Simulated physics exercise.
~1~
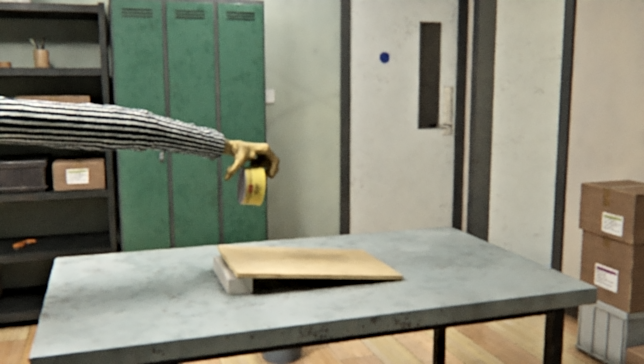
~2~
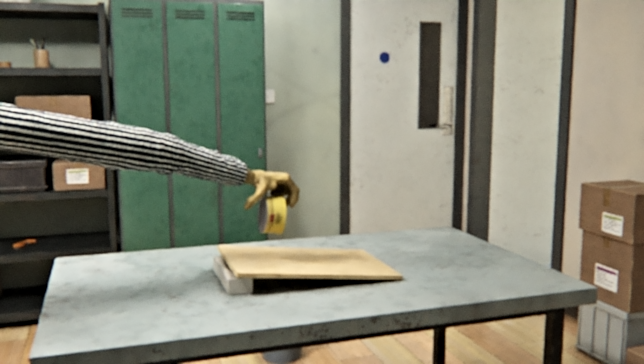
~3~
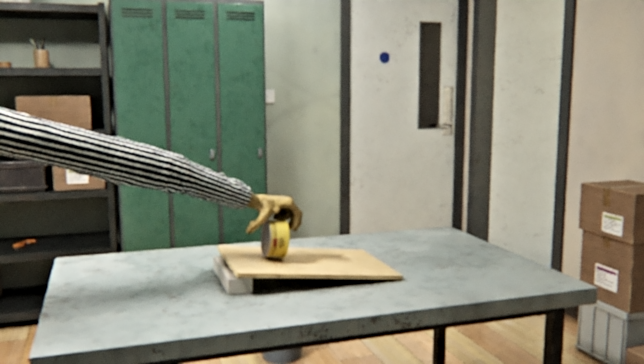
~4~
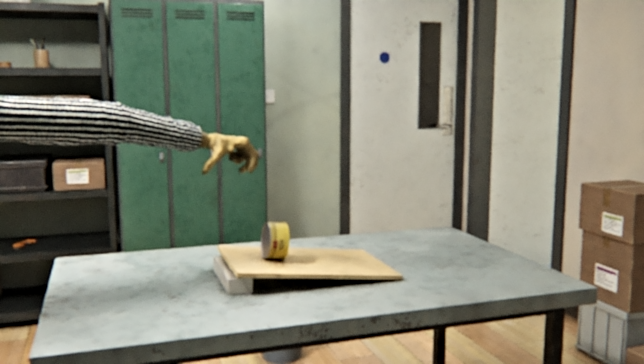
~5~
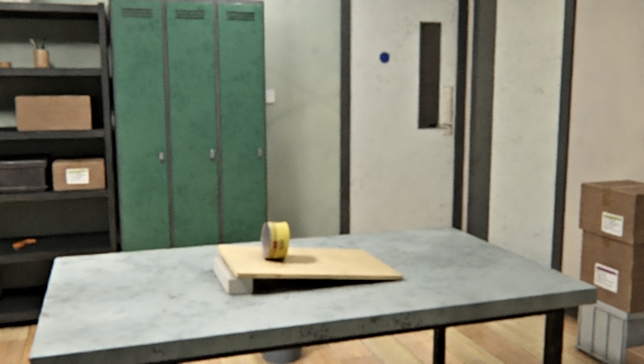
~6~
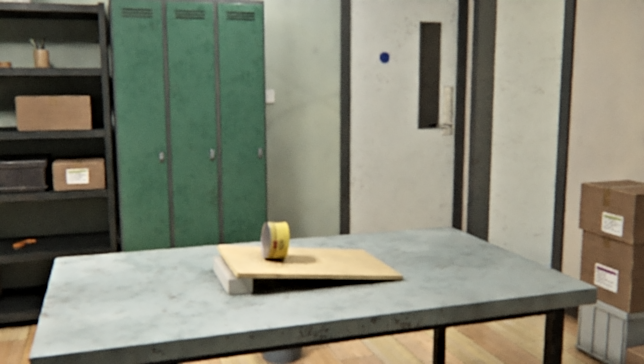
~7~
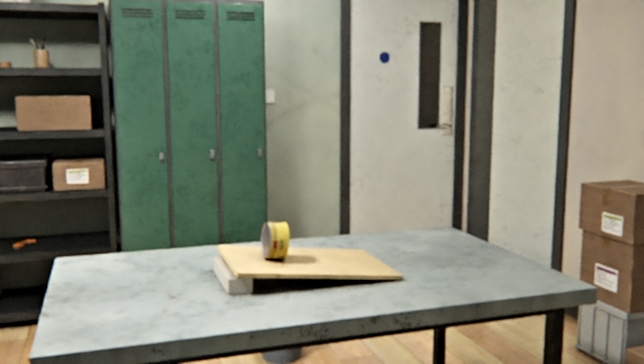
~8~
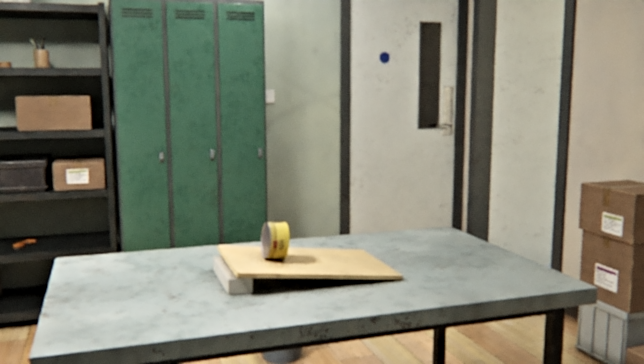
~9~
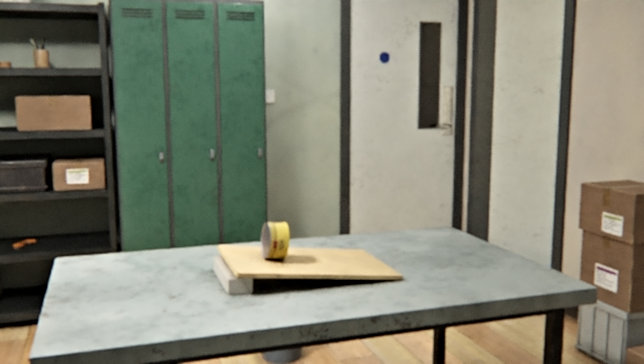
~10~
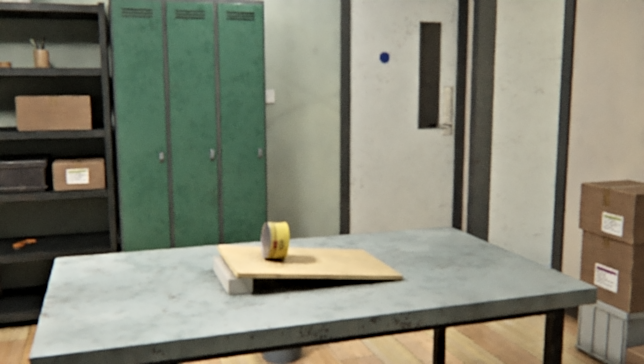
A gloved hand in a striped sleeve lowered a small round yellow tub onto the upper part of a sloping board propped on a grey table, then let go and drew back out of view to the left, and the tub stayed put.
